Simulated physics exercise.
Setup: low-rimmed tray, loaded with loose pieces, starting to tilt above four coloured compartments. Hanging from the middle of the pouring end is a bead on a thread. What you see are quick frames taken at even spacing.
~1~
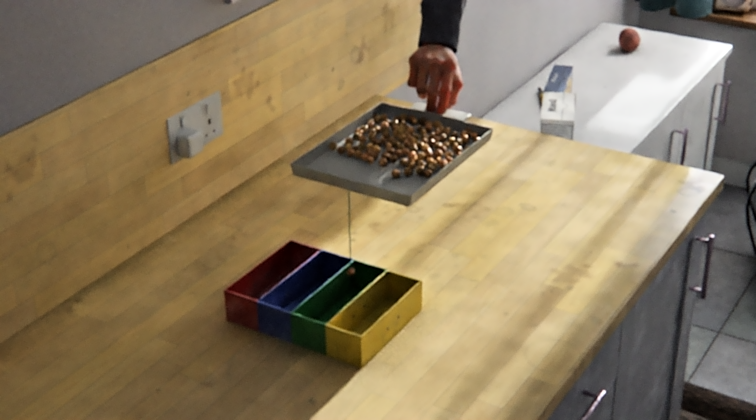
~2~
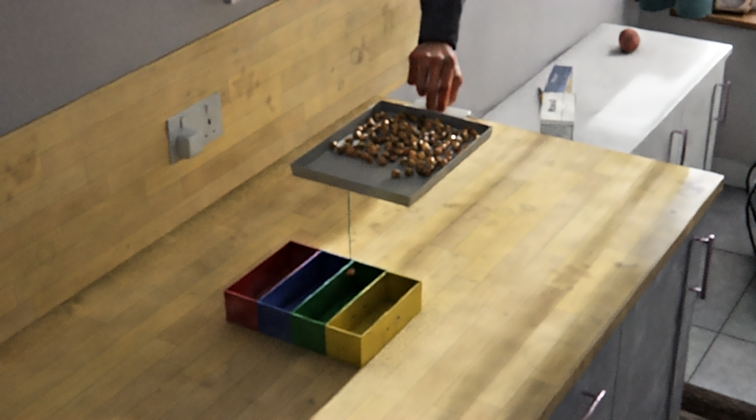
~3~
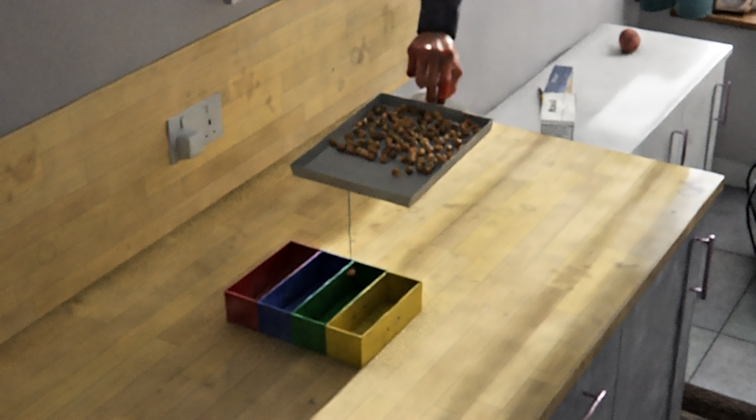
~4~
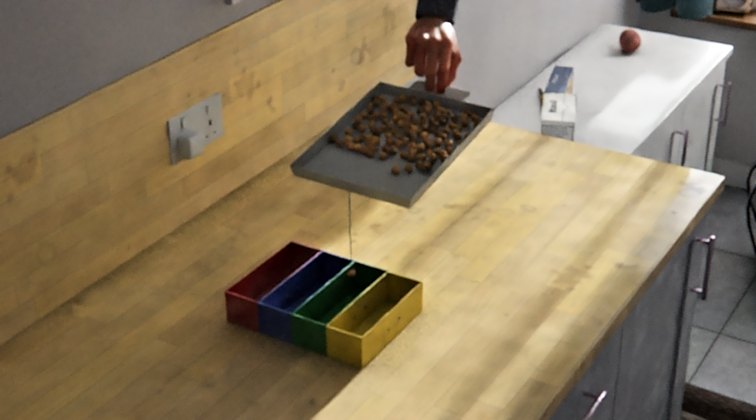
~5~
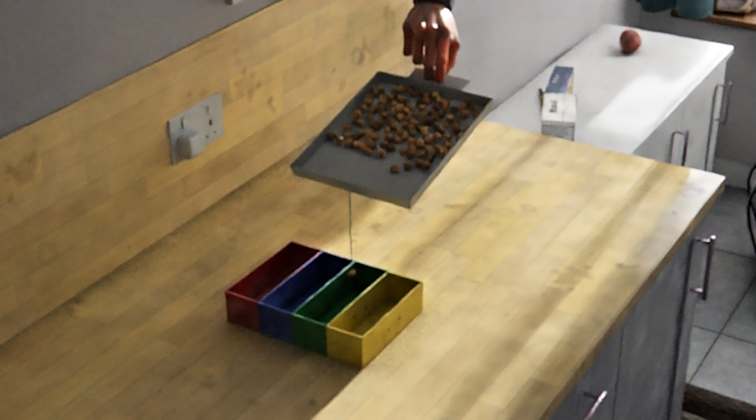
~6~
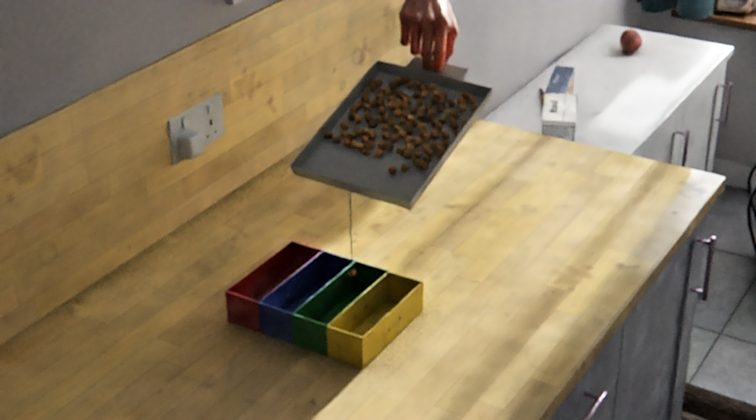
A hand held a grey tray of small brown pieces above a box with red, blue, green and yellow compartments, then gradually raised the near-hand end, tilting the tray while the pieces shifted slightly.
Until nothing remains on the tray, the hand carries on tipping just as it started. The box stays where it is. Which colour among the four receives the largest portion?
Yellow.
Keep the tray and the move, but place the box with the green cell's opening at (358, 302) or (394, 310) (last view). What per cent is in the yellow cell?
Around 30 and then 0 per cent.
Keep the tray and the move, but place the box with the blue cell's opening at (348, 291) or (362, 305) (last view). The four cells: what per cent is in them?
First case: Some 90 %; second case: Some 80 %.
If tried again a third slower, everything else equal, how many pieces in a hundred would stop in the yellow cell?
Near 40 in a hundred.
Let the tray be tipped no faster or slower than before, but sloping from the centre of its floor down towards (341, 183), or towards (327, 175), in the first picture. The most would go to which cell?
First try: The blue cell; second try: Red.
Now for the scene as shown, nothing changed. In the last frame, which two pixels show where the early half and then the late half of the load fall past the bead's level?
(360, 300) first, (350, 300) later.
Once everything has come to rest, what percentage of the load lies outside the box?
20 per cent.
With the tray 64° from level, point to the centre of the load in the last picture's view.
Somewhere near pixel (360, 179).
Just after the last frame, tray tipped steeply; the larger part on the tray; just a few in the yellow cell; just a few in the blue cell; just a few in the green cell; about a tenth falling or outside the box.
A moment on, tray tipped past a quarter turn; roughly a quarter on the tray; about a tenth in the yellow cell; about a tenth in the green cell; about a tenth in the blue cell; roughly half falling or outside the box.
Further on, tray tipped past a quarter turn; roughly a third in the yellow cell; roughly a quarter in the green cell; roughly a quarter in the blue cell; roughly a quarter falling or outside the box.
When it is over, tray tipped past a quarter turn; roughly a third in the yellow cell; roughly a quarter in the green cell; roughly a quarter in the blue cell; not one in the red cell; roughly a quarter outside the box.
